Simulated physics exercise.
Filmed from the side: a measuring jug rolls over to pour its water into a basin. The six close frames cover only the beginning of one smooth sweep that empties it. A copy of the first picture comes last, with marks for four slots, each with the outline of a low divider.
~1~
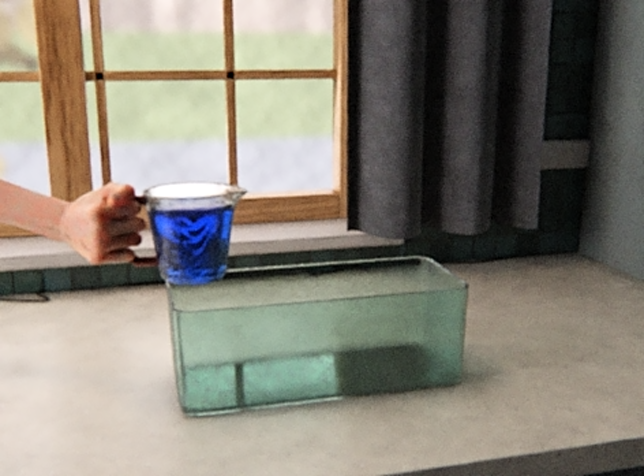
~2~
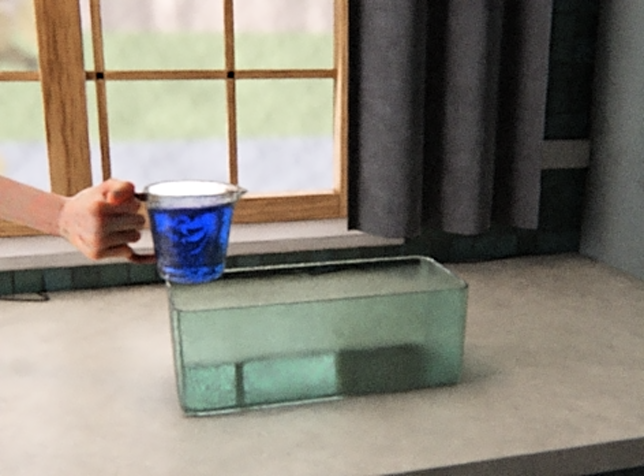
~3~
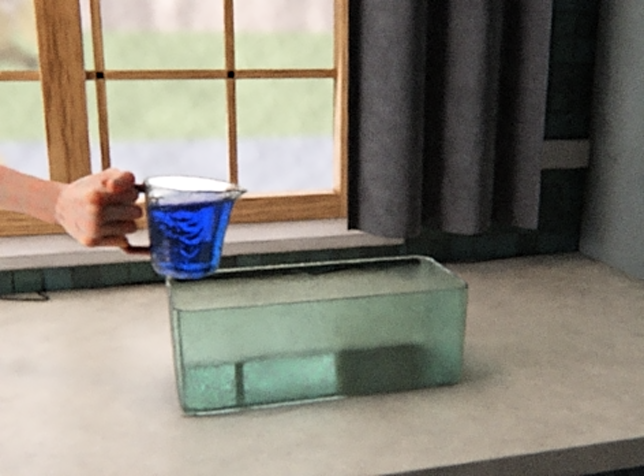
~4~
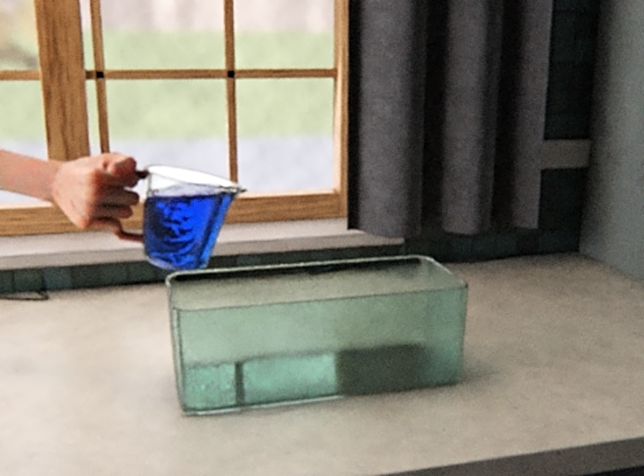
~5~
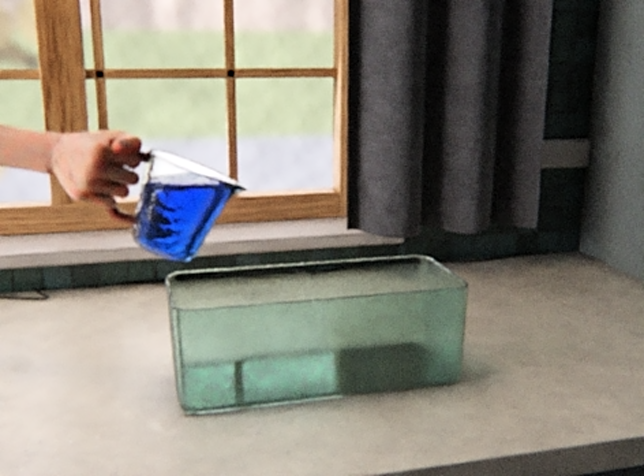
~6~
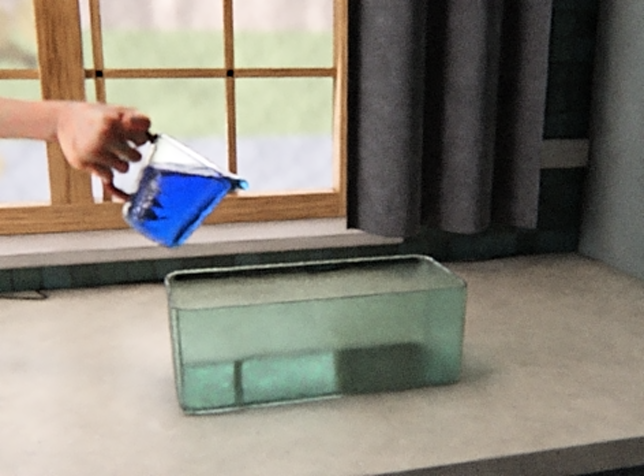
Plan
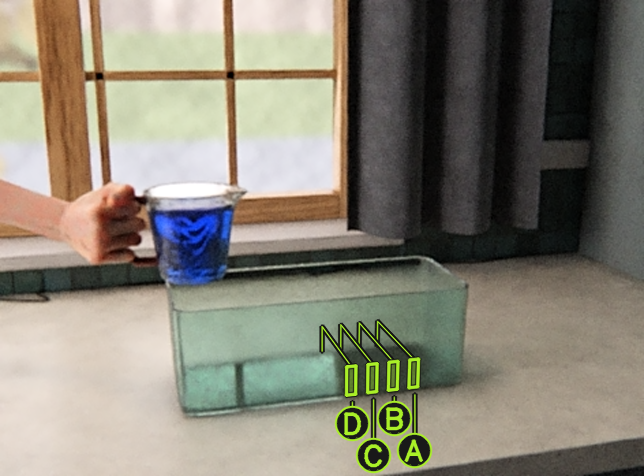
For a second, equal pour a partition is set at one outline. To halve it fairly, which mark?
Take D.
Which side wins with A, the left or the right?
The left one.
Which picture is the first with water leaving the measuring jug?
In picture 6.
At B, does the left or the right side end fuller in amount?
The left side.
On the marked copy, A at (414, 394); B at (394, 396); C at (373, 399); D at (352, 401).
Choosing A, about 84 % ends left of the wall and 12 % right of it; 4 % is lost outside.
Choosing B, about 86 % ends left of the wall and 8 % right of it; 6 % is lost outside.
Choosing C, about 89 % ends left of the wall and 6 % right of it; 4 % is lost outside.
Choosing D, about 45 % ends left of the wall and 53 % right of it.
